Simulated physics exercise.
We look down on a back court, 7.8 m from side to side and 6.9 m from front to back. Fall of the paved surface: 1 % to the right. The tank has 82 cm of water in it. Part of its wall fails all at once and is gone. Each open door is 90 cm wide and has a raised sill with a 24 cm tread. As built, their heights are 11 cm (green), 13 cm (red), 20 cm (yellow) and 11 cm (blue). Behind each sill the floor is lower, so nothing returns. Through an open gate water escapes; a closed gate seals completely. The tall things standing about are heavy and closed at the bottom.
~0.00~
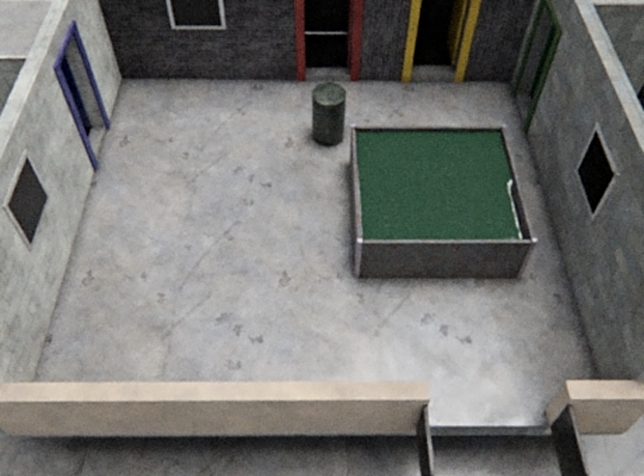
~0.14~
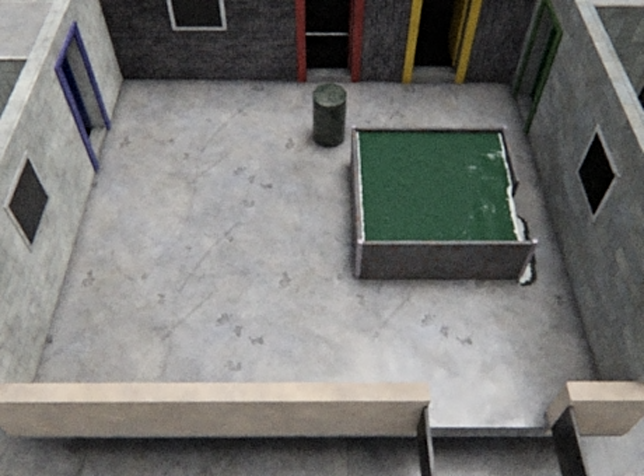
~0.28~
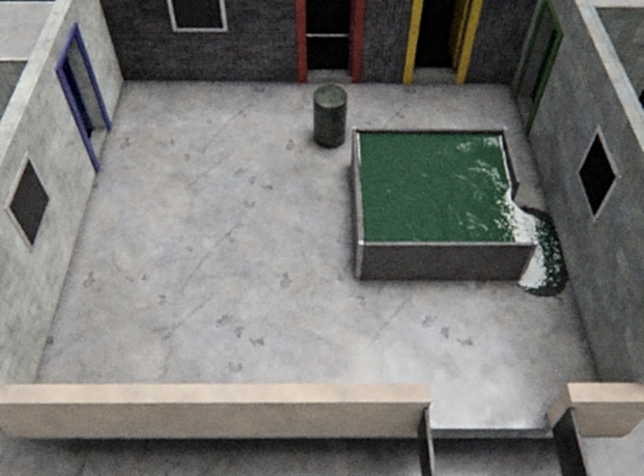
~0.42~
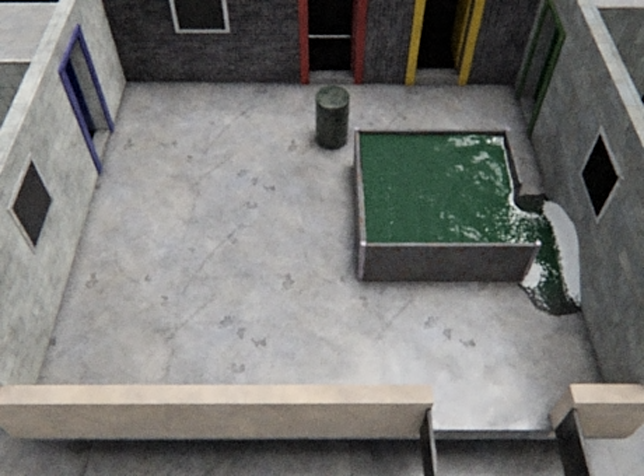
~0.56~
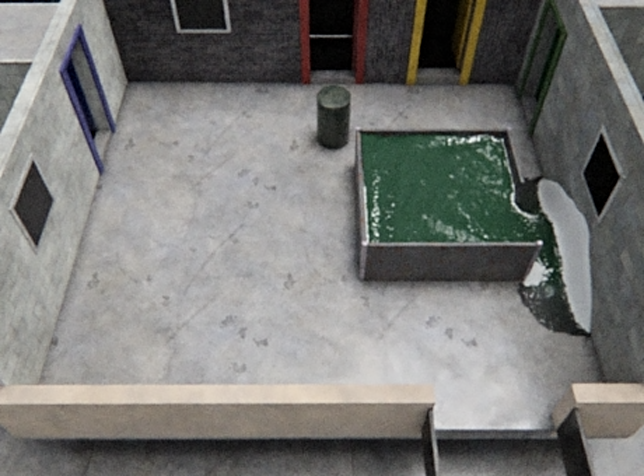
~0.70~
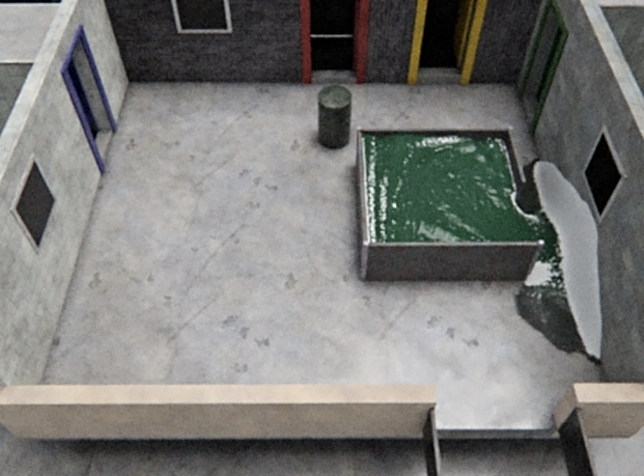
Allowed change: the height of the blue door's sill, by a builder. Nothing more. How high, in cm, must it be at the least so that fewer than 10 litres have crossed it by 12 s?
At least roughly 6.5 cm high.
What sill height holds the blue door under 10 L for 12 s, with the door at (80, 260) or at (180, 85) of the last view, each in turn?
Minimums: Roughly 6.5 cm and 7.5 cm.
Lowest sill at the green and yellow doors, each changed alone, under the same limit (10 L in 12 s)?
Some 21 cm for green, some 18 cm for yellow.
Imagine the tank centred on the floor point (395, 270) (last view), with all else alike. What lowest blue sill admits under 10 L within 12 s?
Then roughly 8.0 cm.
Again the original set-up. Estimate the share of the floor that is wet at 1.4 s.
About 15 per cent.
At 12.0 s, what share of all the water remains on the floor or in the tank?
Around 74 percent is still there.
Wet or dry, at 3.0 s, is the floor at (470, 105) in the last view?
At that moment it's submerged.
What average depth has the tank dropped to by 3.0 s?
About 41 centimetres on average.
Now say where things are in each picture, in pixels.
The first frame shows the tank at (436, 183) is whole and still, 82 cm deep; the blue door at (85, 104) is dry.
In the second frame, the gap is at (514, 236), the front 0.3 m out at a hidden place; the back of the tank holds 82 cm.
In the third frame, the front is at (565, 268), 0.8 m from the gap at (514, 238); 1.1 m2 of floor is wet, 82 cm left at the back.
In the fourth frame, the front is at (578, 305), 0.9 m from the gap at (516, 239); 1.5 m2 of floor is wet, 82 cm left at the back.
In the fifth frame, the front is at (588, 333), 1.2 m from the gap at (518, 239); 1.9 m2 of floor is wet, 79 cm left at the back.
In the sixth frame, the front is at (597, 358), 1.6 m from the gap at (519, 238); 2.2 m2 of floor is wet, 71 cm left at the back; 7.1 m in a straight line remain to the blue door at (92, 107).
After 1.4 s water covers 15 % of the floor, deepest (71 cm) near (568, 259); it has not reached the blue door.
After 3.0 s water covers 30 % of the floor, deepest (46 cm) near (517, 91); it has not reached the blue door.
After 12.0 s water covers 100 % of the floor, deepest (14 cm) near (517, 91); 6 cm at the blue door, 0 litres in over its 11 cm sill.
At the blue door as built, the water arrived by 5.5 s and peaked near 11 cm at 5.8 s.
Run again over the same 12 s with other heights there, 15 litres in over 6 cm, 4 litres over 8 cm. The limit of 10 litres is kept from about 6.5 cm up.
